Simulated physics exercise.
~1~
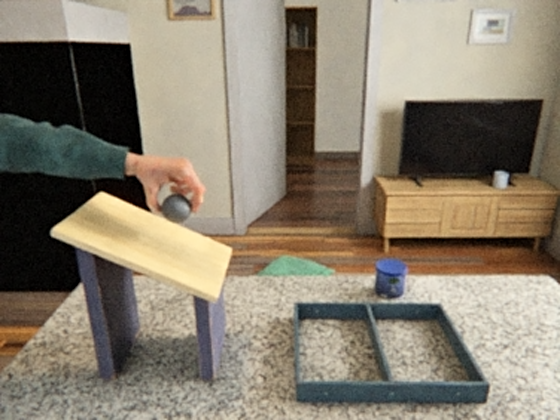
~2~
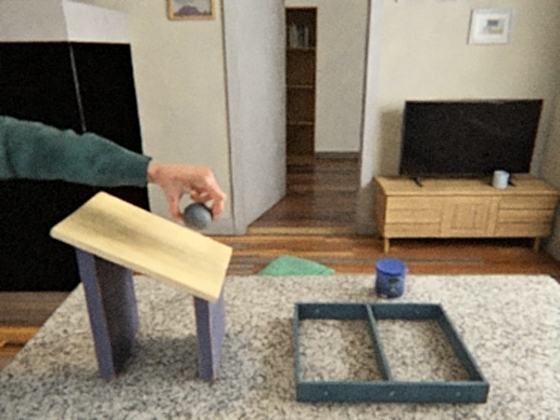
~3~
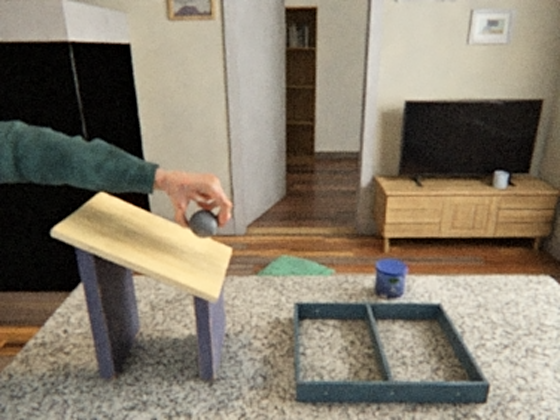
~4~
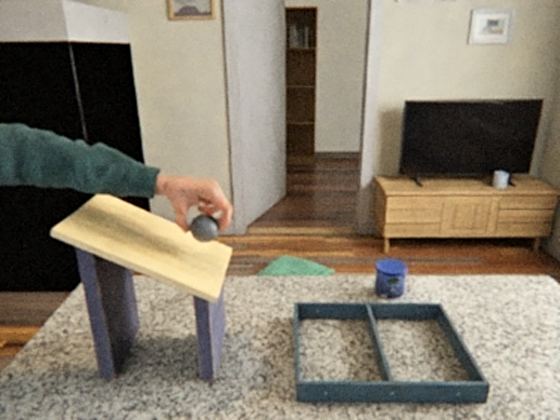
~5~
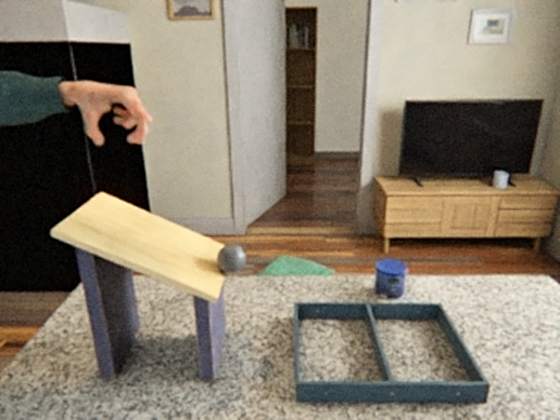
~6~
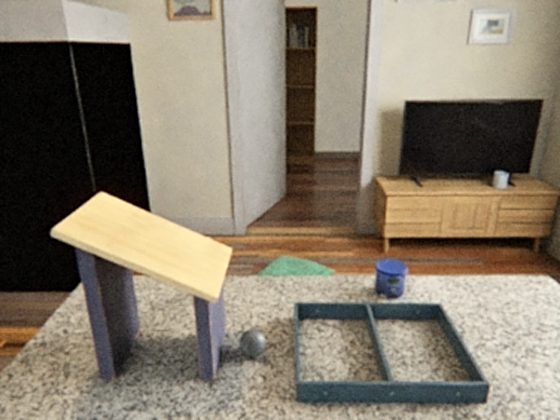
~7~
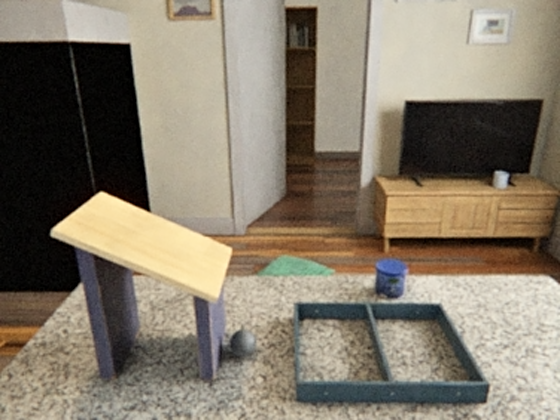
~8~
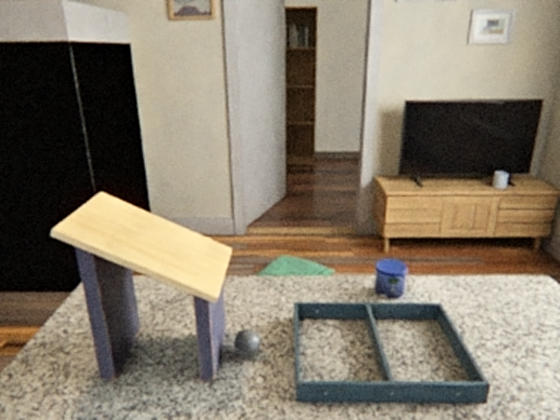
At first, a hand in a green sleeve holds a grey ball above a slanted wooden board, with a dark two-bay tray to the right and a blue tin behind it on a speckled tabletop. The hand moves the ball to the right and lowers it toward the low end of the board. It then lets go and draws back to the left as the ball reaches the board's lower edge. The ball drops to the tabletop between the board and the tray, shifting only slightly there. It ends up outside both bays, while the blue tin stays put.
